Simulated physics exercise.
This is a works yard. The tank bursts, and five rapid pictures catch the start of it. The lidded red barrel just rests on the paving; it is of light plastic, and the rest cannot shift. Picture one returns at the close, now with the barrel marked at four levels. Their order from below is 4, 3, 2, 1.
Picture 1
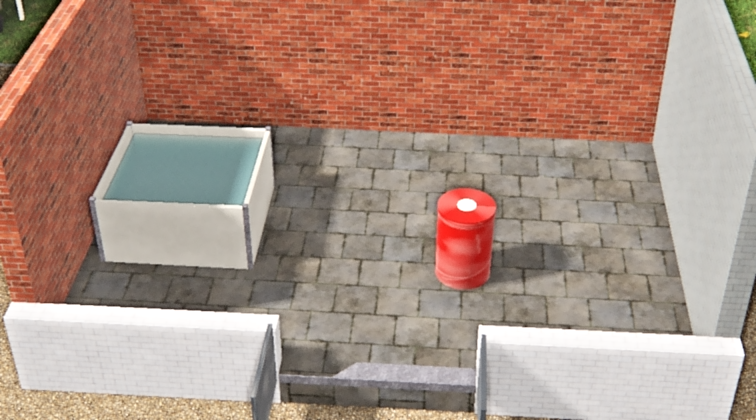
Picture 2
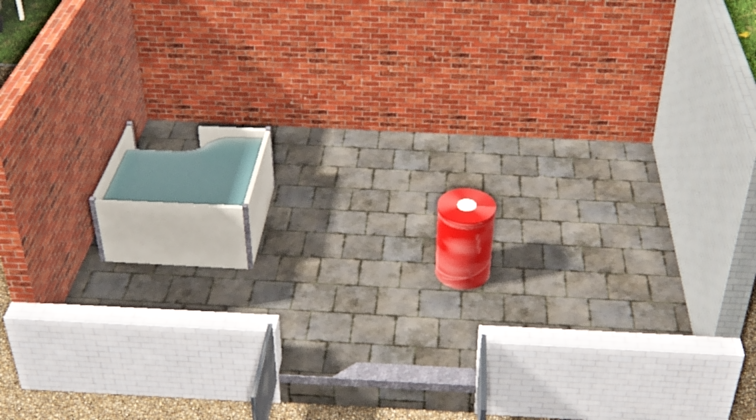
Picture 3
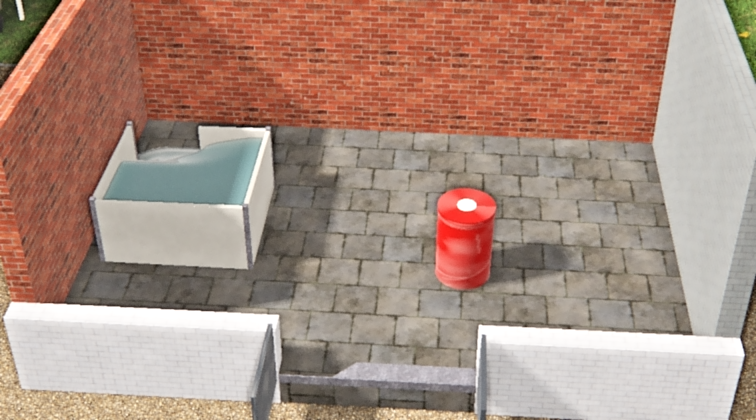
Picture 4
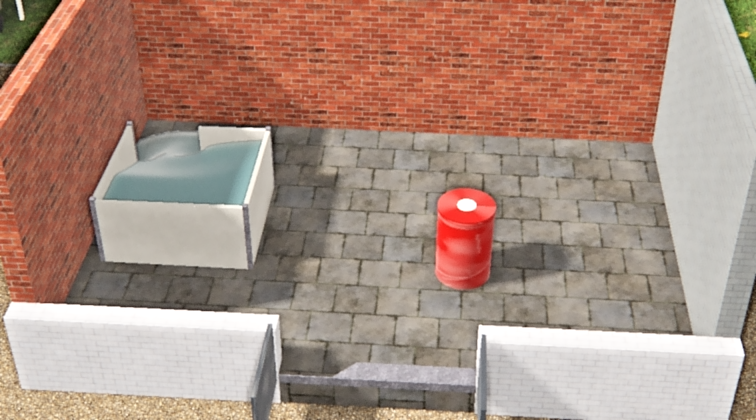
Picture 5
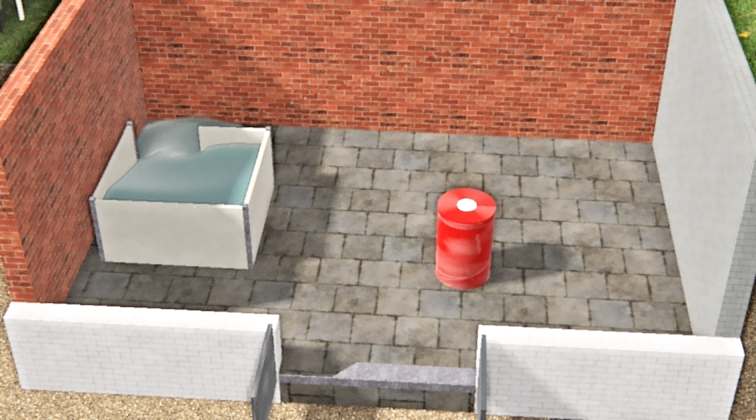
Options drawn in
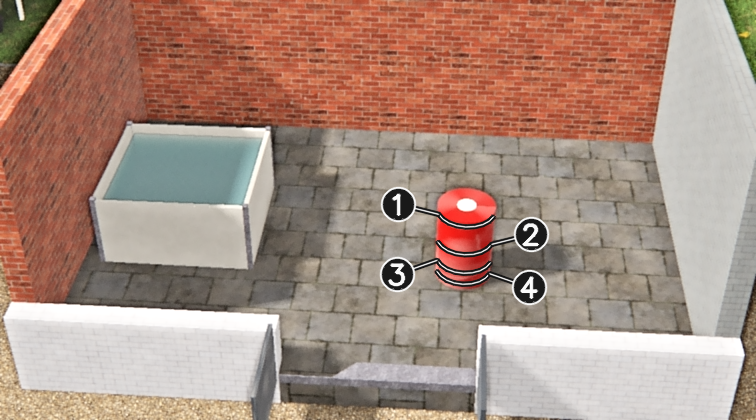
The clip opens on a walled, paved yard with a full, pale-sided tank of water at the left and a red barrel standing to the right. A gap appears in the tank's back side, and the water dips there, then surges and bulges through it while the barrel stays still.
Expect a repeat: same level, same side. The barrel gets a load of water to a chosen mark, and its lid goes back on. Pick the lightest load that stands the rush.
4 will do.
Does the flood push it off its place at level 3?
No, that is safe.
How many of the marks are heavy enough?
All of the four.
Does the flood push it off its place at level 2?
No, that is safe.
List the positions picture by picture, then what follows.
Lid of the red barrel at (466, 205); tank full, its middle at (185, 170); open gate at (378, 324).
Water covers 1 % of the ground, mostly out of sight from here.
Water covers 3 % of the ground, mostly out of sight from here.
Water covers 5 % of the ground, mostly out of sight from here.
Lid of the red barrel at (466, 205); water covers 7 % of the ground, mostly out of sight from here.
On the marked copy, 1 at (465, 226); 2 at (464, 254); 3 at (463, 273); 4 at (462, 284); from the bottom up 4, 3, 2, 1.
Choosing 1, it does not move.
Choosing 2, it does not move.
Choosing 3, it does not move.
Choosing 4, it does not move.
